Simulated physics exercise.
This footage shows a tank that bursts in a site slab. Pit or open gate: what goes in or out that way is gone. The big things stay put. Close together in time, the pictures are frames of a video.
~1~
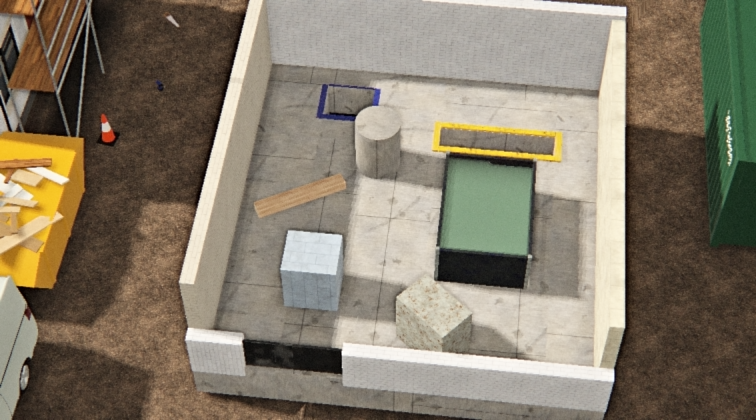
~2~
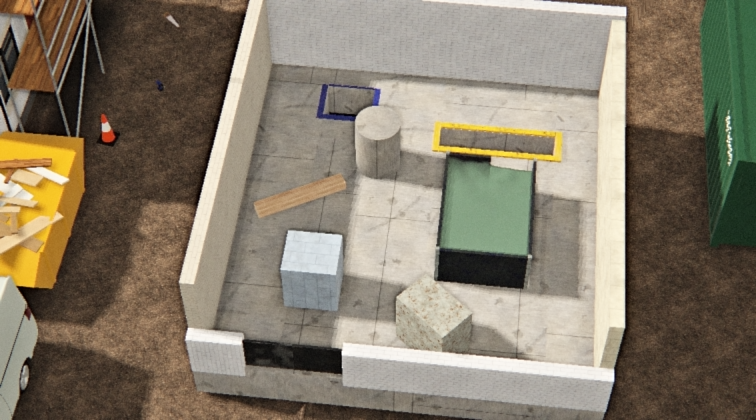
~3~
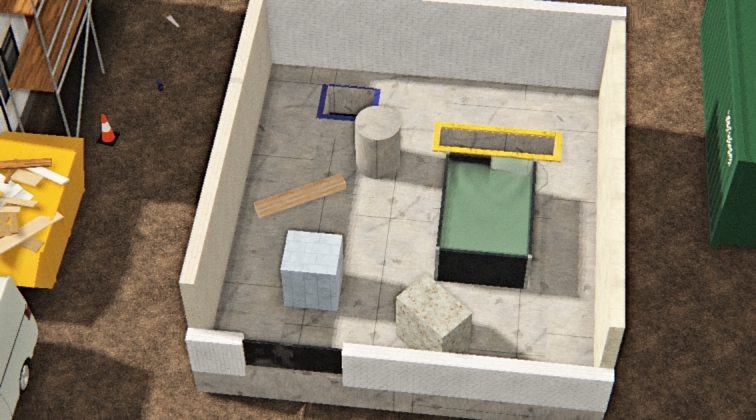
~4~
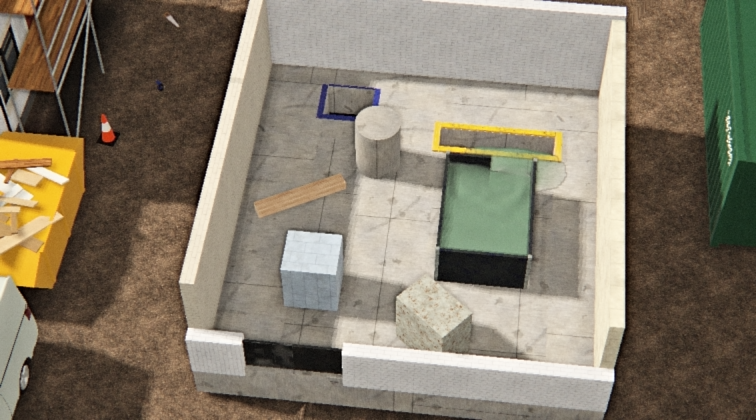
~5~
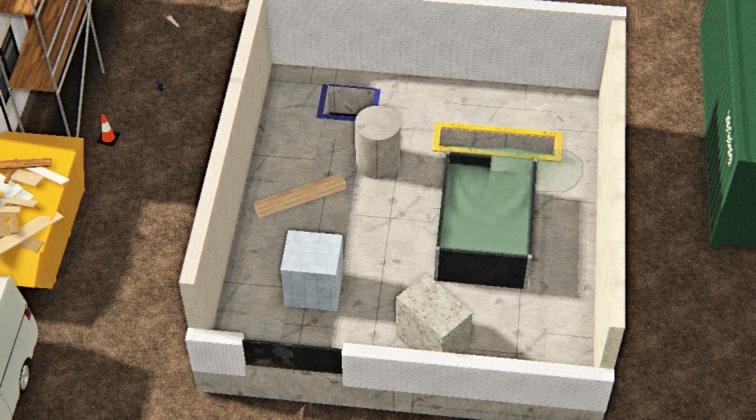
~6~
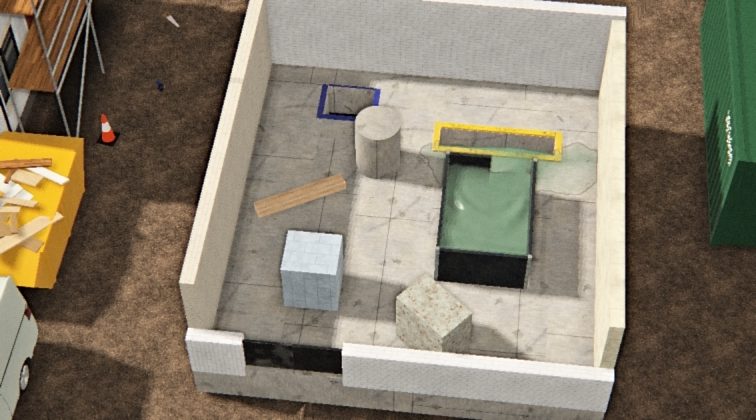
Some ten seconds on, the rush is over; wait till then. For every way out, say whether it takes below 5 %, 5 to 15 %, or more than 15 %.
Outcome: The gate gets shy of five per cent. The yellow pit gets in excess of fifteen per cent. The blue pit gets shy of five per cent.
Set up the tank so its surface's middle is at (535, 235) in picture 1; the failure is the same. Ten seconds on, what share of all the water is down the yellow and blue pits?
Ten seconds on: Yellow pit 35 percent, blue pit 20 percent.
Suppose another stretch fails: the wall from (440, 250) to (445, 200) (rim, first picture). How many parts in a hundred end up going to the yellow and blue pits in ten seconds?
Result - yellow: 0 %; blue: 10 %.
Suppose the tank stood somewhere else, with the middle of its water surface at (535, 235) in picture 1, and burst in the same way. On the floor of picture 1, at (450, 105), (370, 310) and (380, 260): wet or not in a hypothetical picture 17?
Spot one wetted, spot two unwetted, spot three unwetted.
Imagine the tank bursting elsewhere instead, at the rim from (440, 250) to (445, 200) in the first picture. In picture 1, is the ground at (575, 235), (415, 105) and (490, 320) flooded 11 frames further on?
In the order asked: Out of reach, out of reach, out of reach.
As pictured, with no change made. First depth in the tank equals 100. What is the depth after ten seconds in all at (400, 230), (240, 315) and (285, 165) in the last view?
Roughly 2 per cent, 0 per cent and 2 per cent.
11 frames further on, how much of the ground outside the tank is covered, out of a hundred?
Close to 10 %.
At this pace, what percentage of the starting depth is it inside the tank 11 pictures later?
Around 56 in a hundred, give or take.
A moment on, water covers 10 % of the floor; the gate 0 %, the yellow pit 18 %, the blue pit 0 %.
Next, water covers 10 % of the floor; the gate 0 %, the yellow pit 31 %, the blue pit 0 %.
Then, water covers 20 % of the floor; the gate 0 %, the yellow pit 44 %, the blue pit 0 %.
Later, water covers 25 % of the floor; the gate 0 %, the yellow pit 57 %, the blue pit 1 %.
In the end, water covers 40 % of the floor; the gate 0 %, the yellow pit 64 %, the blue pit 3 %.
